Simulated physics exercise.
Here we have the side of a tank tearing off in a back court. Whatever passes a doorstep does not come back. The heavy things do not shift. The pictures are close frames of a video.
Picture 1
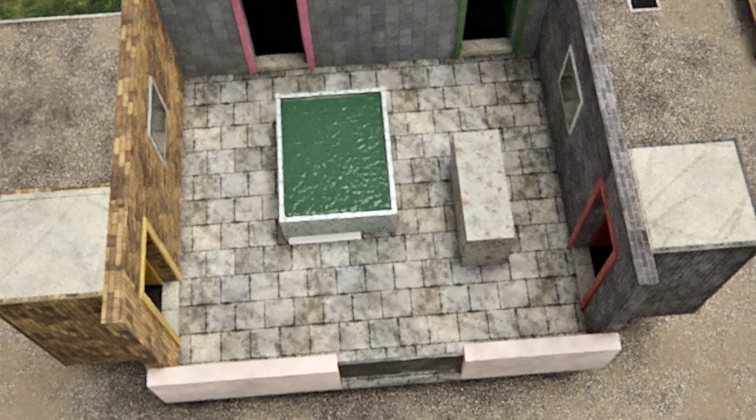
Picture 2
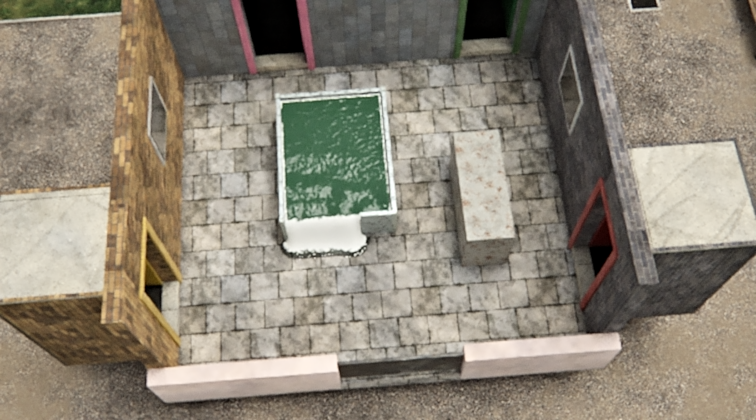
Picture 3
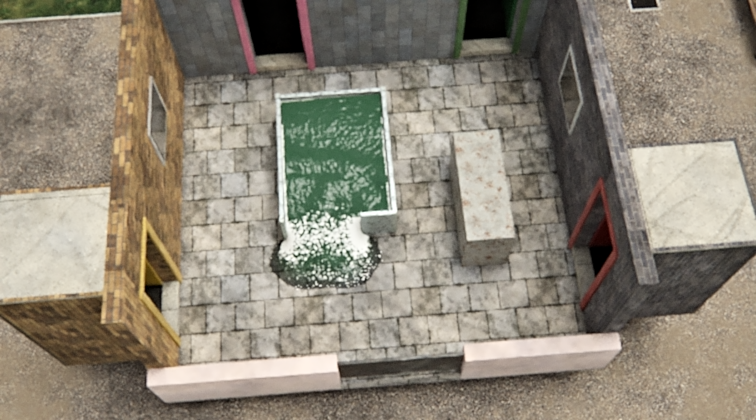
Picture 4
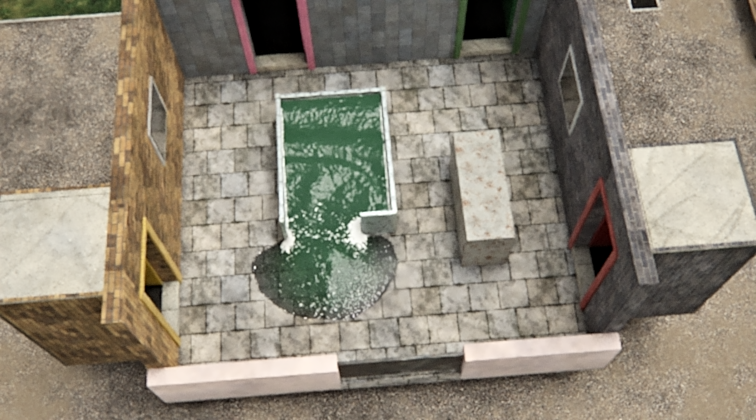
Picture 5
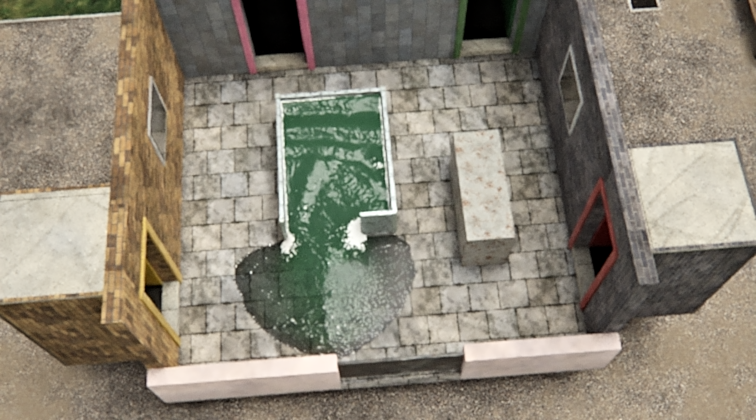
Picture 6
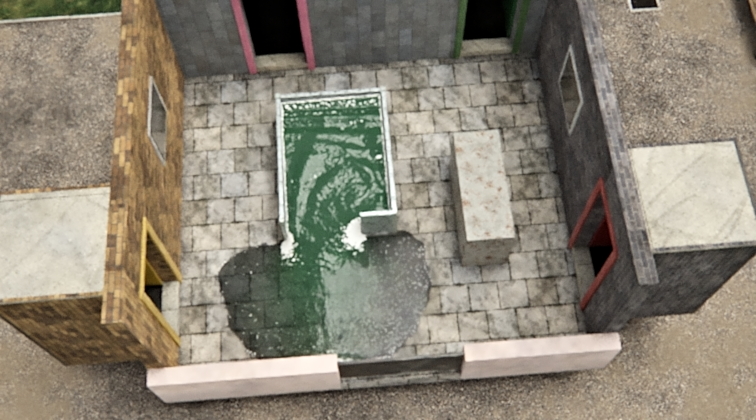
Green water lies still in an open, pale-walled tank left of centre in a paved court, seen from high above by a still camera. A speckled stone block stands to its right, between a tan brick wall with a yellow doorframe and a grey wall with a red one. The tank's near side gives way at the left, and water pours out, foaming white, then spreads across the paving toward the low pink front wall.
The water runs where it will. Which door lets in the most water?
Most goes in at the yellow door.
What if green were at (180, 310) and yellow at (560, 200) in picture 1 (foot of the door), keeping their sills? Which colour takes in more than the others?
I say the door marked green.
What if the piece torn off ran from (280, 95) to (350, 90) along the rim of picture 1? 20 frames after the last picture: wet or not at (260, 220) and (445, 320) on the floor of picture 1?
In turn: Awash, dry.
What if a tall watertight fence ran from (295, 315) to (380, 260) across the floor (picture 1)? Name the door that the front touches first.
It is the yellow door.
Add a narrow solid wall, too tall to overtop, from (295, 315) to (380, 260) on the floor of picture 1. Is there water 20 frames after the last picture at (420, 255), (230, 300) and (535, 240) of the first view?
In turn: Awash, covered, no water.
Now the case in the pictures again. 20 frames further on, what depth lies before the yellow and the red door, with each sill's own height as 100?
Near 160 and 110 in a hundred.
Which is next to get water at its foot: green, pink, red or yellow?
The yellow-painted one.
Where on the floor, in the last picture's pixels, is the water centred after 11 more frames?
Near (323, 261).
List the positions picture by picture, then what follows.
In the first frame, still water in the open tank at (335, 155).
In the second frame, water pours out at (324, 228) and has run to (364, 246).
In the third frame, water pours out at (324, 229) and has run to (362, 278).
In the fourth frame, water pours out at (324, 230) and has run to (349, 312).
In the fifth frame, water pours out at (324, 230) and has run to (339, 352).
In the sixth frame, the front is at a hidden place, out from the gap at (324, 230).
A moment on, water covers 25 % of the floor; green door not reached, red door not reached, yellow door wet at the sill, nothing in, pink door not reached.
Next, water covers 30 % of the floor; green door not reached, red door not reached, yellow door a trickle in, pink door not reached.
Then, water covers 60 % of the floor; green door not reached, red door wet at the sill, nothing in, yellow door some in, pink door not reached.
Later, water covers 90 % of the floor; green door wet at the sill, nothing in, red door a trickle in, yellow door some in, pink door wet at the sill, nothing in.
In the end, water covers 100 % of the floor; green door wet at the sill, nothing in, red door a trickle in, yellow door a lot in, pink door wet at the sill, nothing in; the yellow door has let in the most.
